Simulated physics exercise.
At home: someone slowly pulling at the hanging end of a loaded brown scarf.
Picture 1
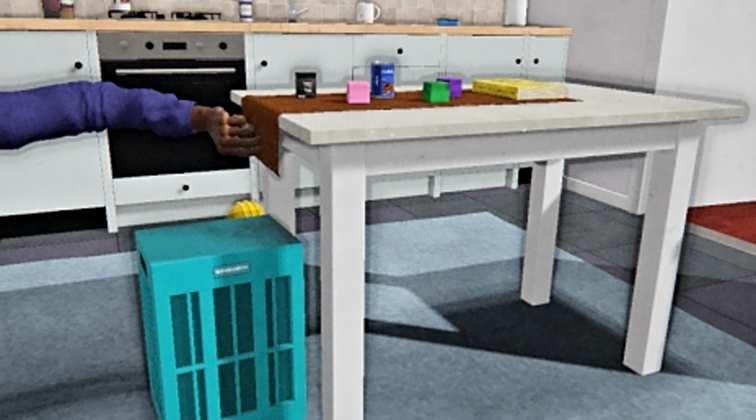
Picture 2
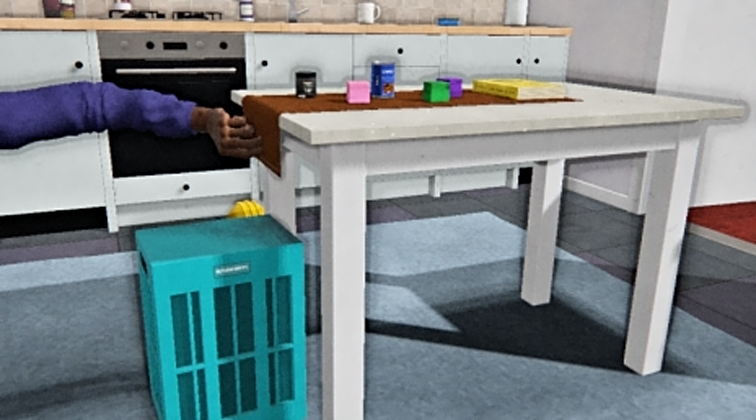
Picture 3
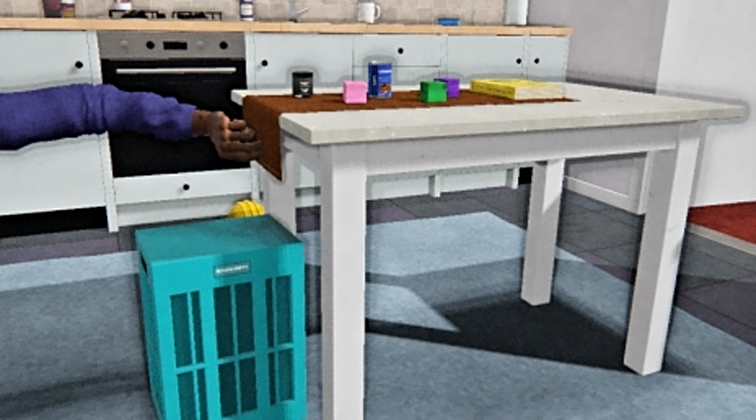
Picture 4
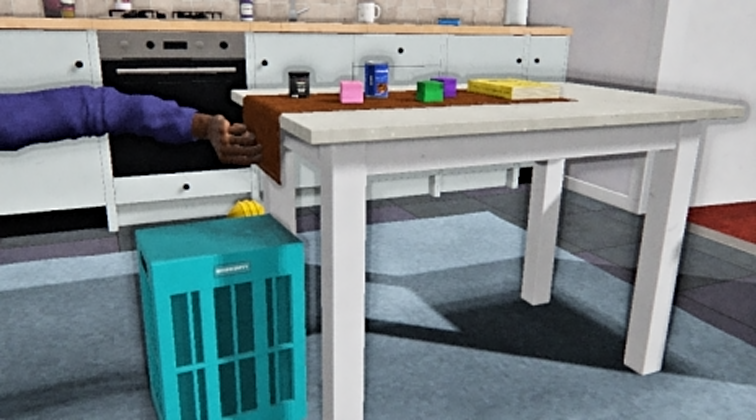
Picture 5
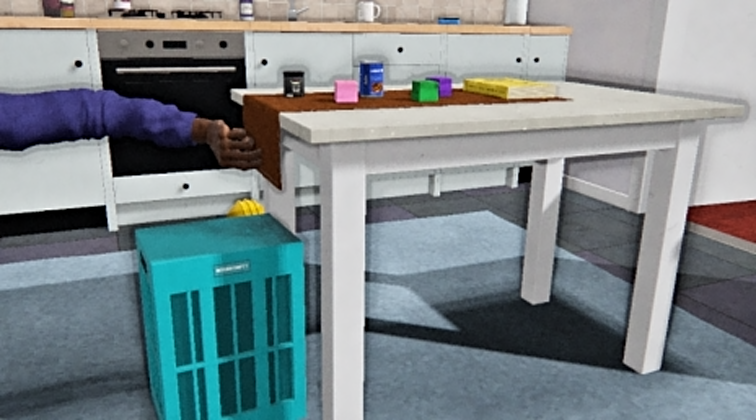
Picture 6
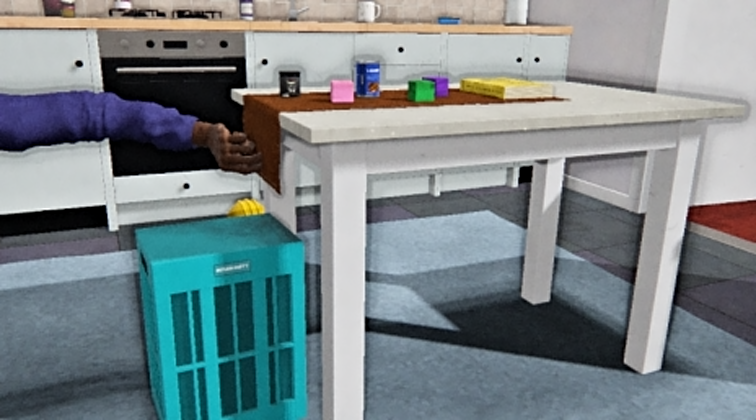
In the video, a purple-sleeved arm slowly pulls the hanging end of a brown scarf at a table's left edge, and the black pot, blue can, colored cubes and yellow item on it shift slightly left above a teal crate.
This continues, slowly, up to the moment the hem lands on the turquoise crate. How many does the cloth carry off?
The table loses one.
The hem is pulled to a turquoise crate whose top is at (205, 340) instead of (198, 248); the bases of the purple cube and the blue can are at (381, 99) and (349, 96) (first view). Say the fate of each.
The purple cube tumbles off, the blue can tumbles off.
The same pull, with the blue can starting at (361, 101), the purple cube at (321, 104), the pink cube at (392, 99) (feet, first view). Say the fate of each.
The blue can survives; the purple cube drops off; the pink cube stays on.
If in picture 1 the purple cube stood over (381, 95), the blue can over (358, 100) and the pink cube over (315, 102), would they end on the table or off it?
The purple cube survives, the blue can survives, the pink cube is carried off.
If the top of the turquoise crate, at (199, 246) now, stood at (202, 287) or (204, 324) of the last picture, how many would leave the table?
It would be 2 and 3.
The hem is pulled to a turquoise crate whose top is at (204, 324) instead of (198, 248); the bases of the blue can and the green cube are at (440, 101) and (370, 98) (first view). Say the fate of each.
The blue can does not fall; the green cube falls.
A little later, hem near (262, 211); all still up.
Next, hem on the crate; black pot gone.
When it is over, hem on the crate; black pot gone. The count of fallen things is one.
